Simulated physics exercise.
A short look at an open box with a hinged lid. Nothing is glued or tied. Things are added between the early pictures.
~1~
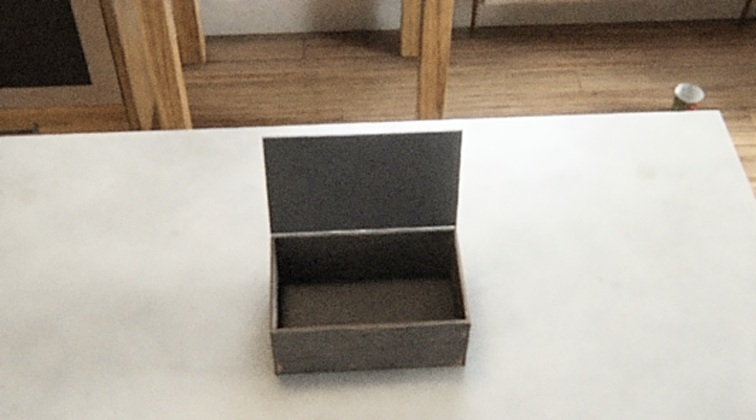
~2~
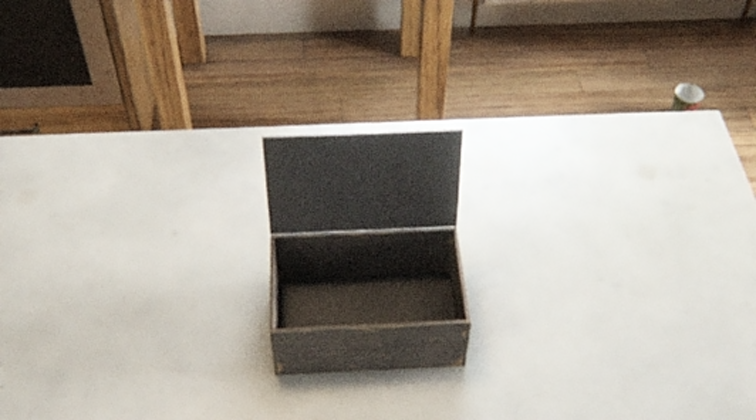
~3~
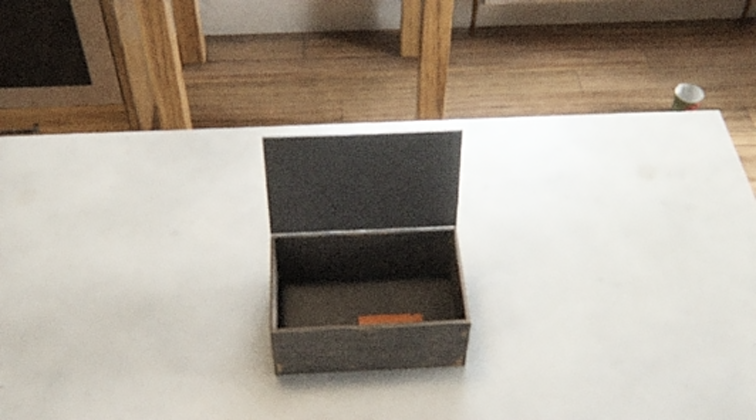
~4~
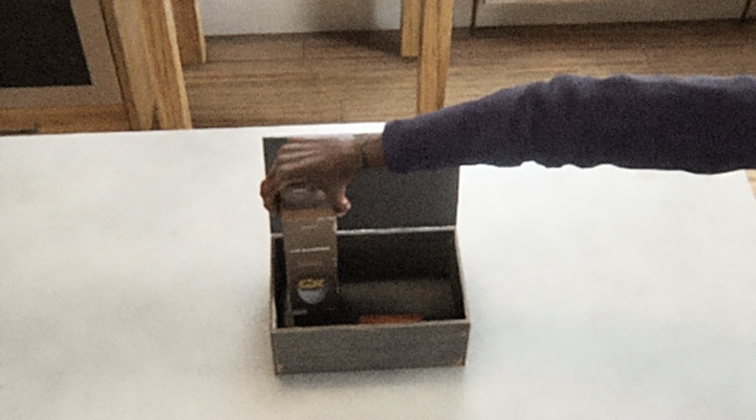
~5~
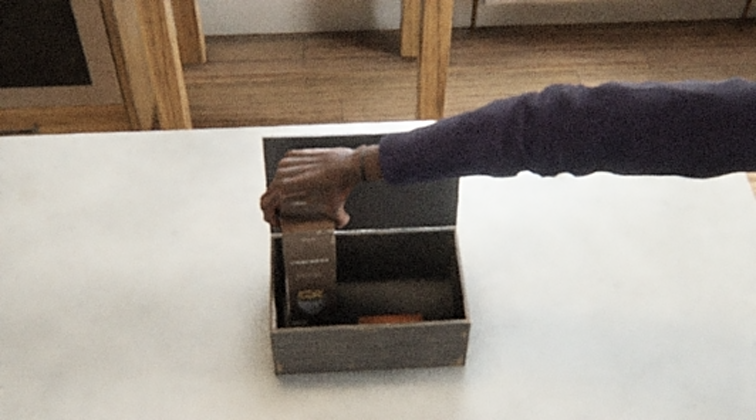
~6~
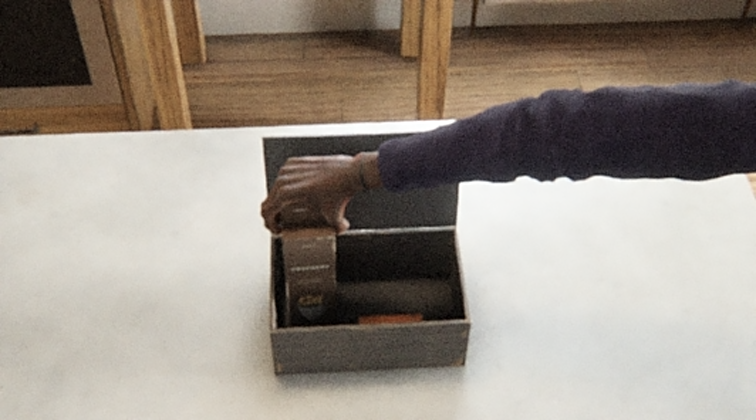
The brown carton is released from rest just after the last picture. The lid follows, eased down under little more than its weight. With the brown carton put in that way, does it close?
The lid stays ajar.
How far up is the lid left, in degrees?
About 80°.
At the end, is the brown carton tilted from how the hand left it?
The brown carton stays as placed.
Then, 1.10 s after the last picture, lid starting down.
Then, 2.60 s after the last picture, lid 78° above the rim.
At rest, lid 78° above the rim; both in place. Seen from the same camera at the end, brown carton near (310, 265).
